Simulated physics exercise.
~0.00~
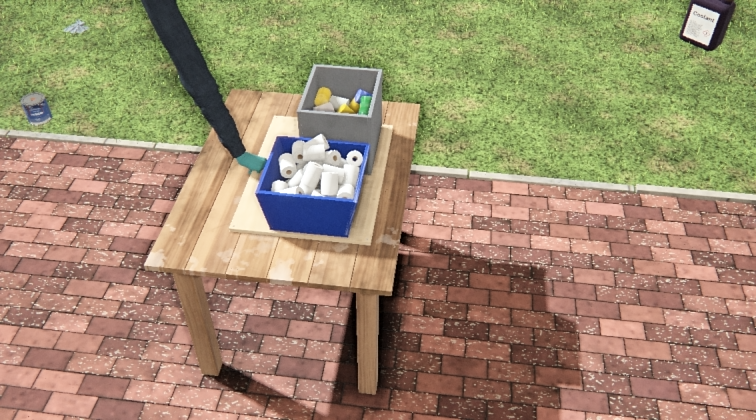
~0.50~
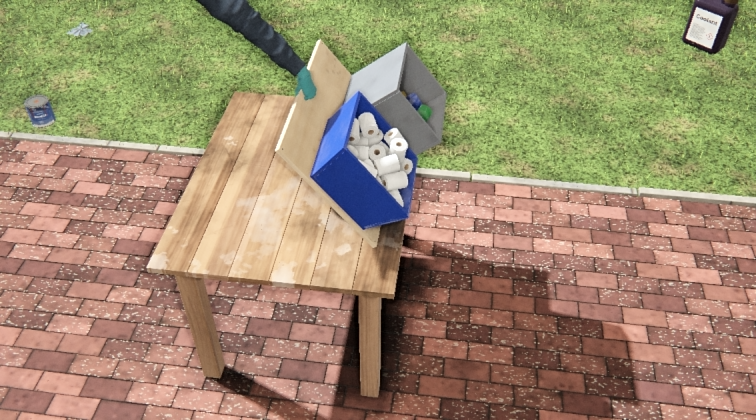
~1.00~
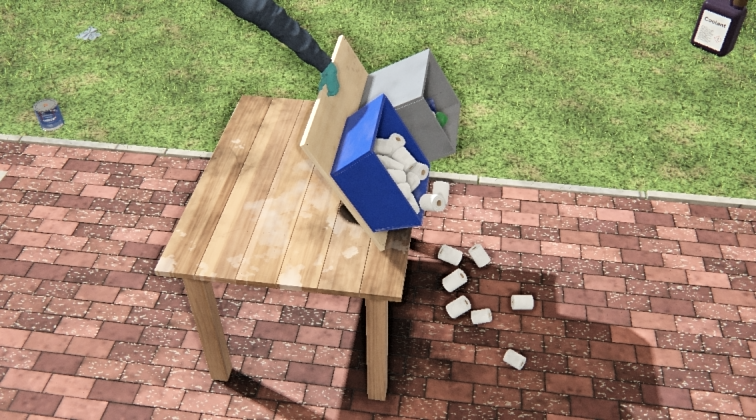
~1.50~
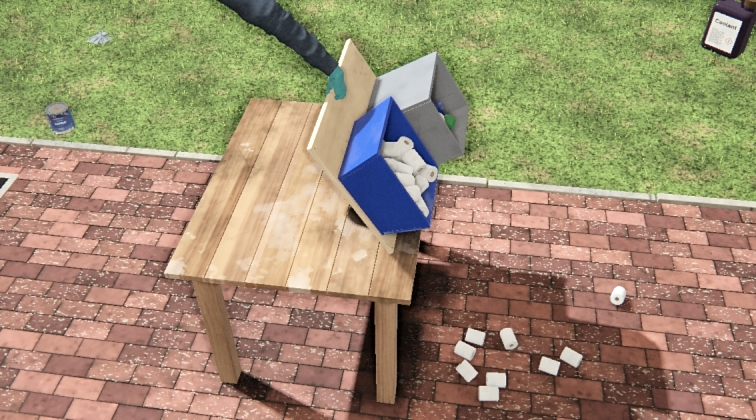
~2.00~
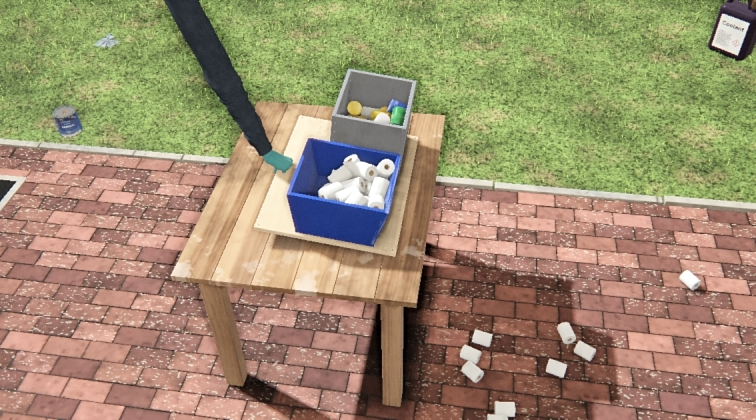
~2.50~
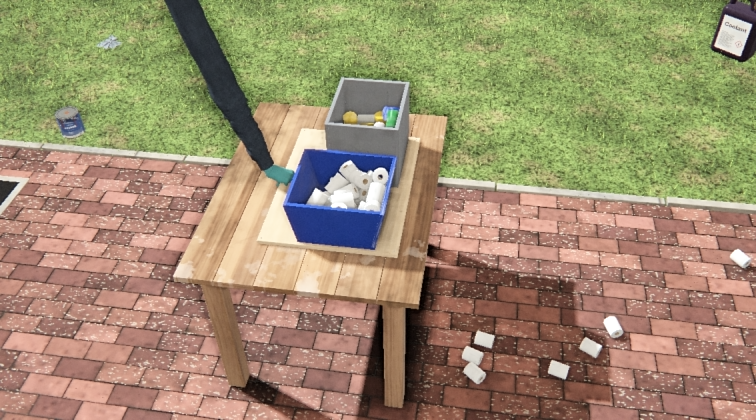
A dark arm tips a board of two crates right, spilling white rolls, then lowers it.
